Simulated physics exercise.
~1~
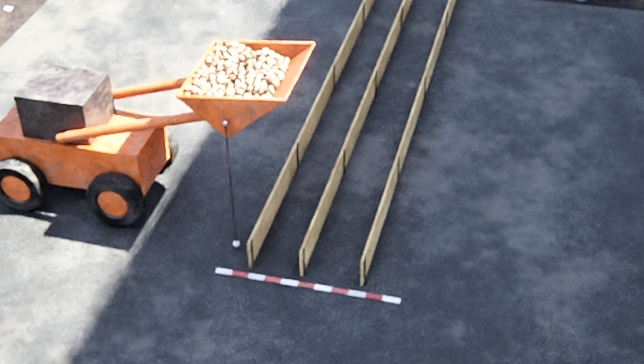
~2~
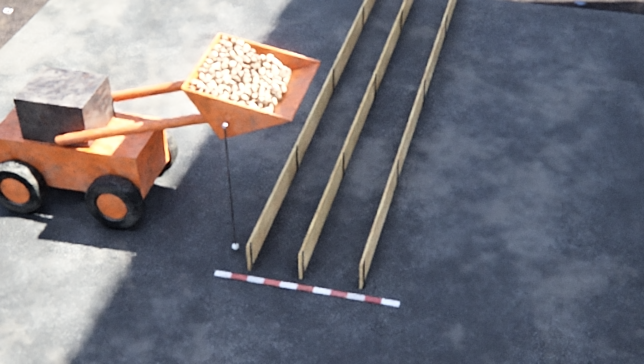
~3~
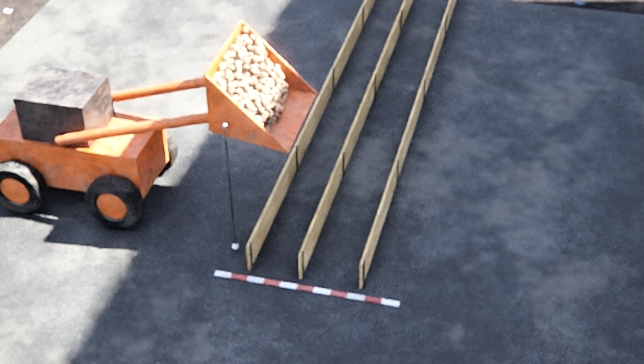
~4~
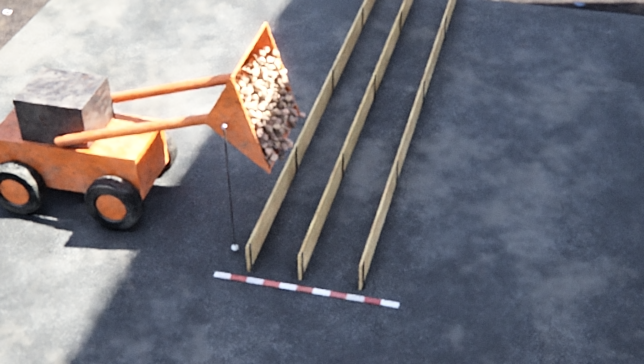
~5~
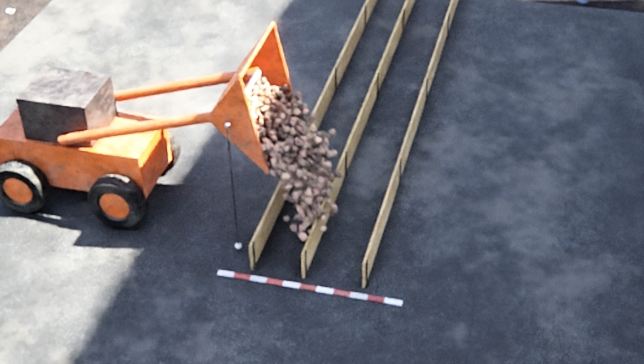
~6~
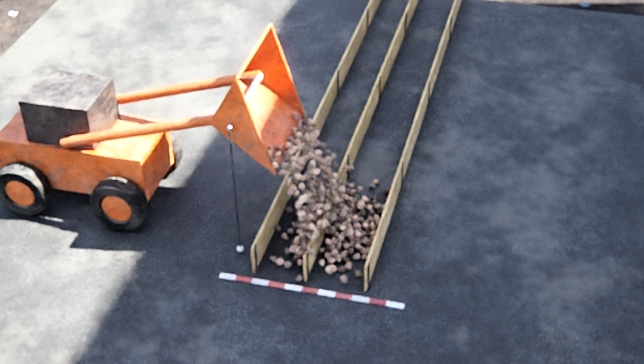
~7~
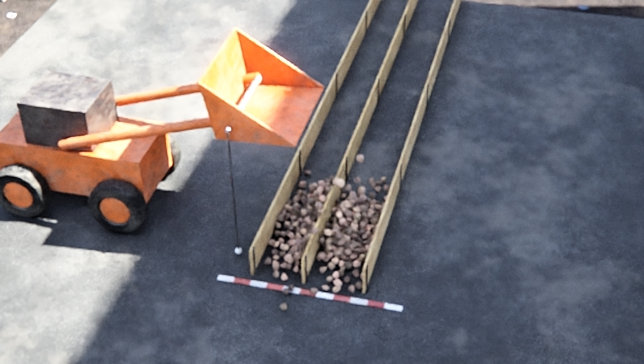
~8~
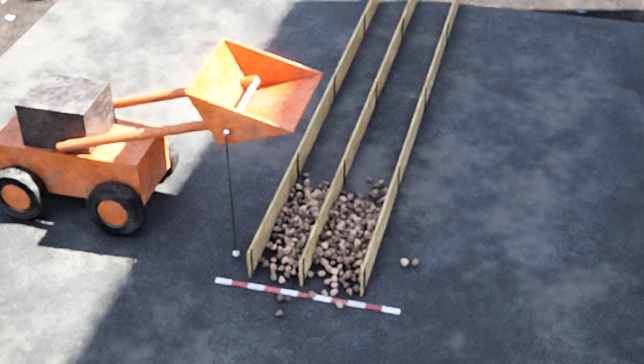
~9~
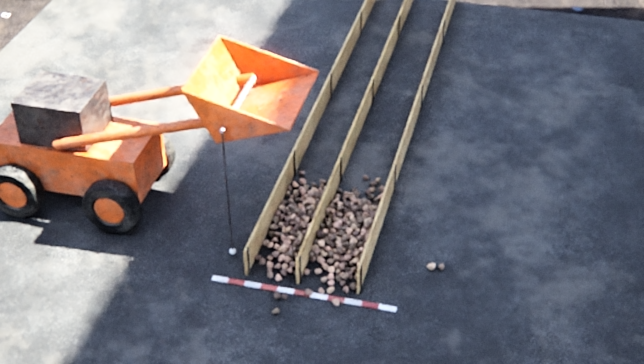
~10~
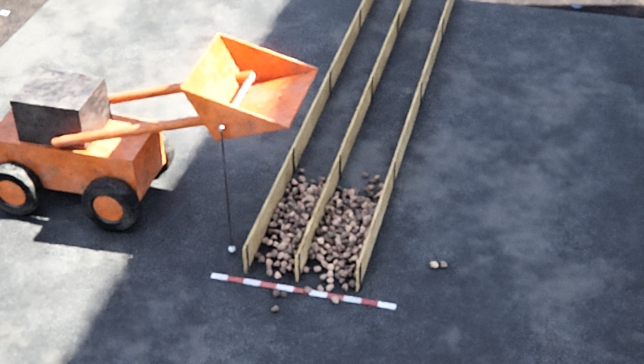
On a dark paved yard crossed by sunlight and shadow, seen from above, an orange loader with a grey block on its body stands at left, holding a bucket of pale stones. Three long wooden planks form two bays beside it, with a red and white striped bar at their near ends and a white ball hanging below the bucket. The bucket tips steeply to the right, and the stones pour out, tumbling between the planks. Emptied, it swings partway back and stays still. The stones lie heaped in both bays, slightly more in the far one, with a few strays outside.
